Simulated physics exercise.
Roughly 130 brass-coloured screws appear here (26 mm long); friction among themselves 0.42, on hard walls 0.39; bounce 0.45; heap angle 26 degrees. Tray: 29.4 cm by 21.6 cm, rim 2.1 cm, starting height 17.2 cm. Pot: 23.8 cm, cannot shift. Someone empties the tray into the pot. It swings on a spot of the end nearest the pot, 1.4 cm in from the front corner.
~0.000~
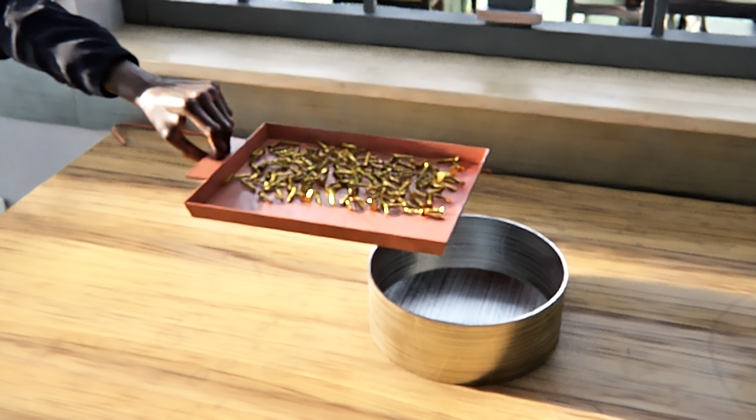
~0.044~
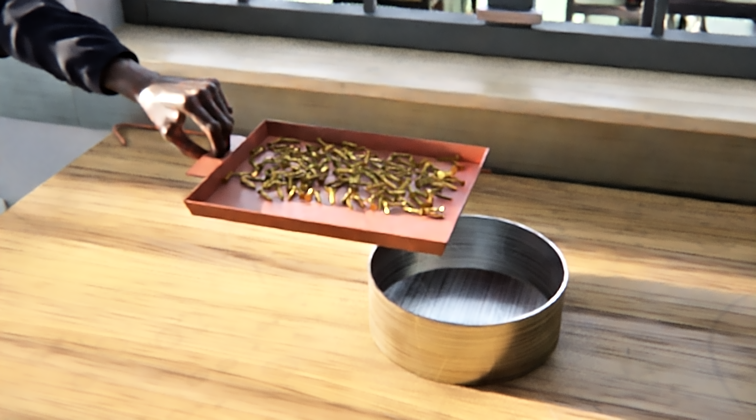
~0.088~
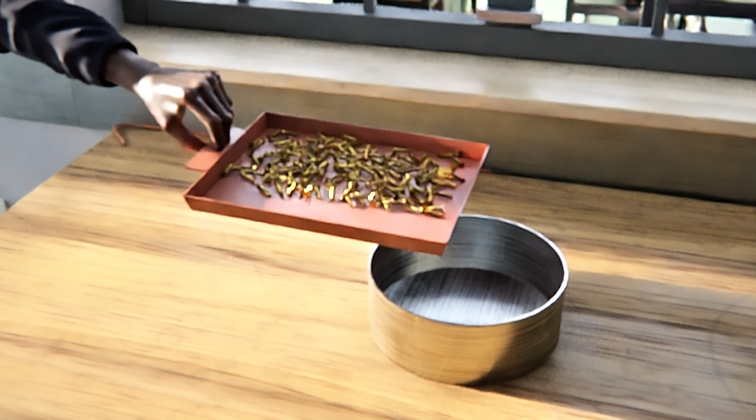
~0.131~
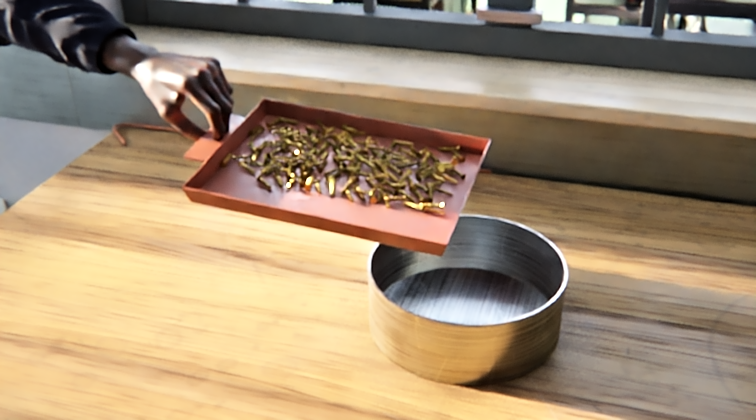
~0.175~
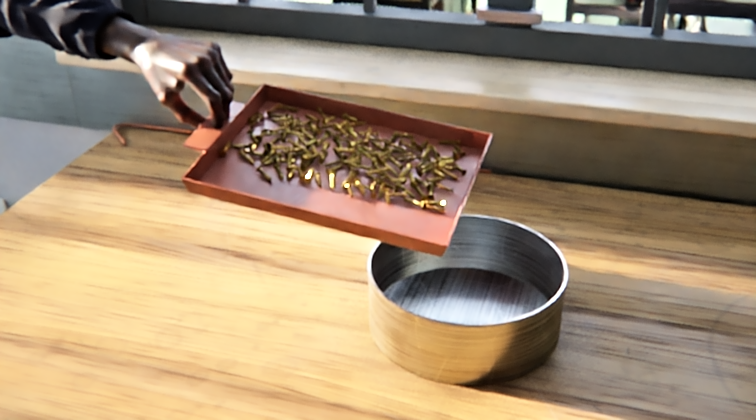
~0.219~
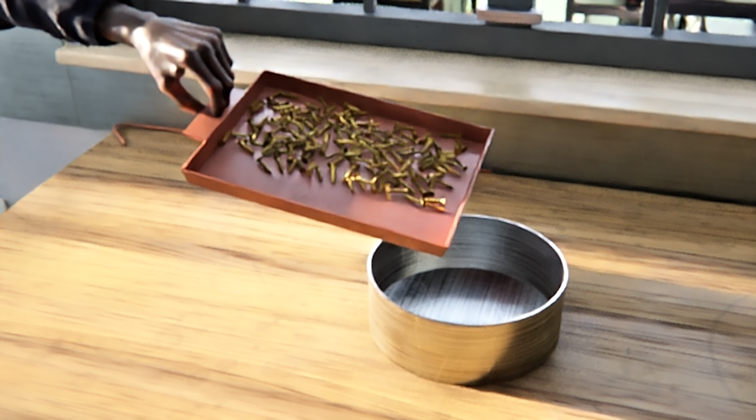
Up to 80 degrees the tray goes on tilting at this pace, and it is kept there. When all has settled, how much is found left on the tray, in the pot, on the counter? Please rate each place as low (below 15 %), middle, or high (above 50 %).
Tray: Low, pot: Low, counter: High.
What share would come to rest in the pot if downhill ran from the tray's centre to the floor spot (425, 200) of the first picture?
Some 80 per cent.
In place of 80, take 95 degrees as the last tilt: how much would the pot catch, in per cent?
Around 5 per cent, then.
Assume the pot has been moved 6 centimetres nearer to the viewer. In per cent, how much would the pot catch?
In that case about 85 percent would end up there.
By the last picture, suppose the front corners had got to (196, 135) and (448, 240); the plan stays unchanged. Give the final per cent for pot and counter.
Split: Pot = 85, counter = 10.
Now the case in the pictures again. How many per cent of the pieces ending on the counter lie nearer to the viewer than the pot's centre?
Estimate: Close to 100 per cent of the pieces.
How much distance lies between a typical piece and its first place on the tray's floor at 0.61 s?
Displacement on the tray: Roughly 8 cm.
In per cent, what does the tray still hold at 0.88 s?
Around 65 percent of it.
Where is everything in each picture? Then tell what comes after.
Tray tilt 0 degrees, front corners at (190, 201) and (442, 238); middle of the pieces at (344, 173); pot at (467, 264), in the first frame.
Tray tilt 1 degrees, front corners at (190, 199) and (442, 238); middle of the pieces at (344, 171), in the second frame.
Tray tilt 3 degrees, front corners at (189, 194) and (442, 239); middle of the pieces at (344, 166), in the third frame.
Tray tilt 6 degrees, front corners at (189, 185) and (443, 240), lowest corner right front; middle of the pieces at (344, 159), in the fourth frame.
Tray tilt 9 degrees, front corners at (188, 176) and (444, 241), lowest corner right front; middle of the pieces at (344, 150), in the fifth frame.
Tray tilt 13 degrees, front corners at (188, 168) and (444, 242), lowest corner right front; middle of the pieces at (357, 146); pot at (467, 264). The tray's pace is about 80 degrees a second, in the sixth frame.
Then, at 0.61 s, tilt 45 degrees; the tray holds 100 %, the pot 0 %.
Then, at 0.88 s, tilt 67 degrees; the tray holds 65 %, the pot 0 %.
After 1.25 s, tilt 80 degrees; the tray holds 10 %, the pot 5 %.
In the end, at 2.2 s, tray 0 %, pot 5 %, counter 95 %.
